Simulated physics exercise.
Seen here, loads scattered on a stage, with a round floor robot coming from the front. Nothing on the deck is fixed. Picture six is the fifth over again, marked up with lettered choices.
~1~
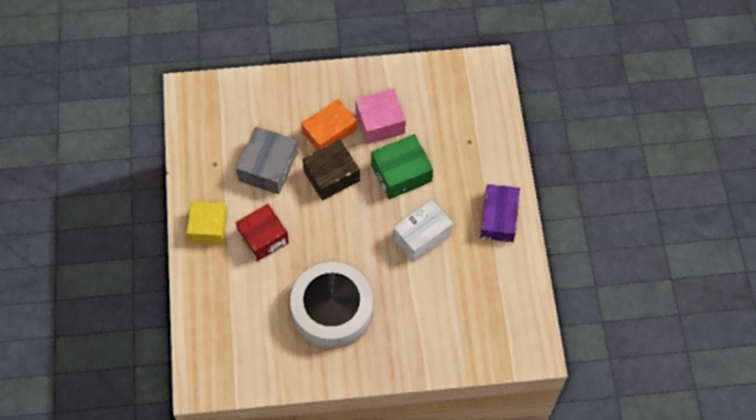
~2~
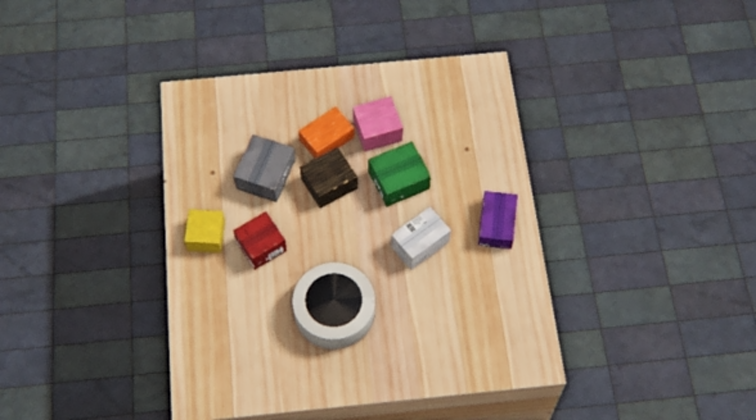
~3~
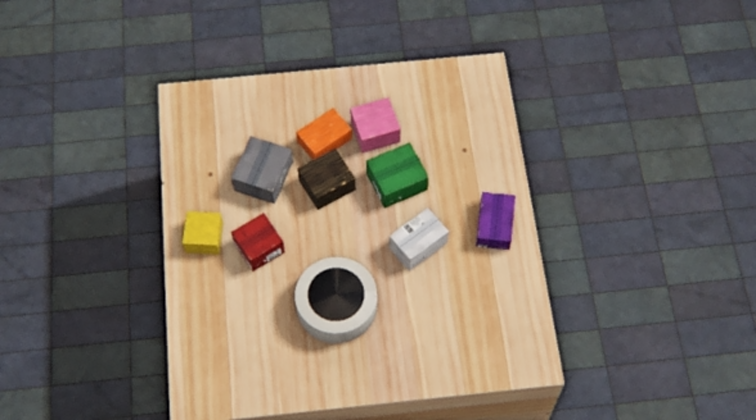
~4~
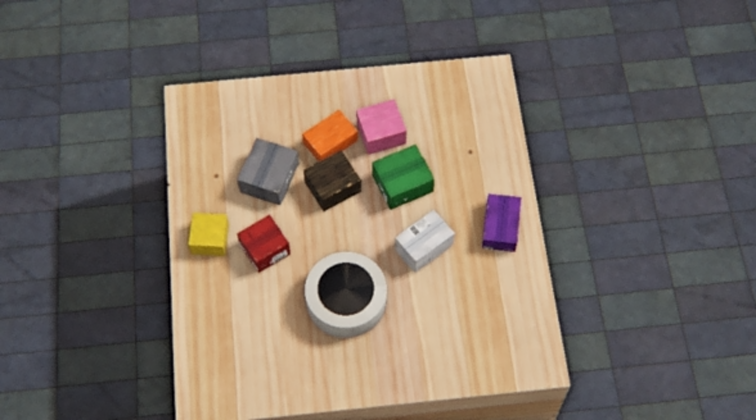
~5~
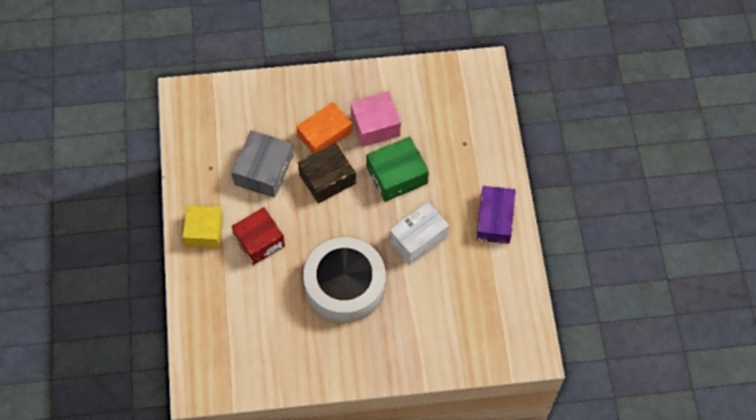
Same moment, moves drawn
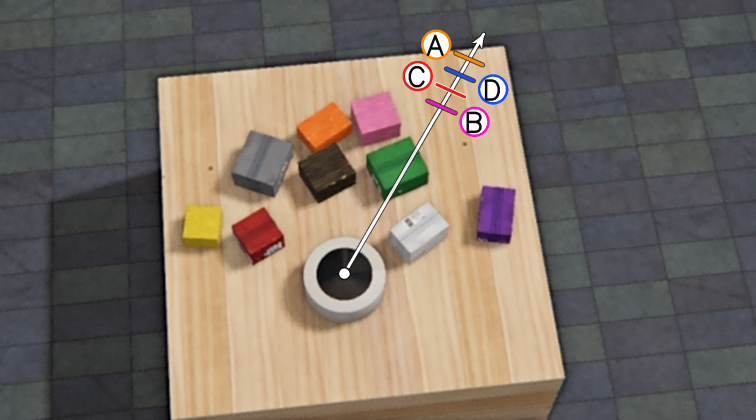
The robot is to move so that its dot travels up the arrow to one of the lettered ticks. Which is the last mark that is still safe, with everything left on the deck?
No farther than C.
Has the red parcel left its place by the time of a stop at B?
By then, no.
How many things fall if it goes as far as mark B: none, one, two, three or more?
The count is none.
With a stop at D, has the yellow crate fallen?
By then, no.
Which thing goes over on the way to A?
It is the green box.
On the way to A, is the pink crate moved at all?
By then, yes.
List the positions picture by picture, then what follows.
Yellow crate (207, 223); grey box (267, 161); orange crate (329, 127), in the first picture.
Robot (334, 306); green box (400, 174), in the second picture.
Robot (336, 300); pink crate (375, 125), in the third picture.
Robot (346, 294); red parcel (264, 244), in the fourth picture.
Robot (345, 280); yellow crate (203, 227); grey box (263, 164); orange crate (325, 130), in the fifth picture.
On the marked copy, A at (469, 59); B at (441, 107); C at (451, 91); D at (460, 75); the arrow from (344, 274) to (484, 34); the white dot at (344, 274).
Following C. Soon after the start, robot (384, 212); white parcel (448, 221); green box (406, 151).
Later, robot (423, 146); purple box (501, 216); green box (437, 94).
In the end, robot (450, 99); green box (454, 48); purple box (501, 216); nothing has fallen.
As for the rest, A drops the green box; B is safe but short; D drops the green box.
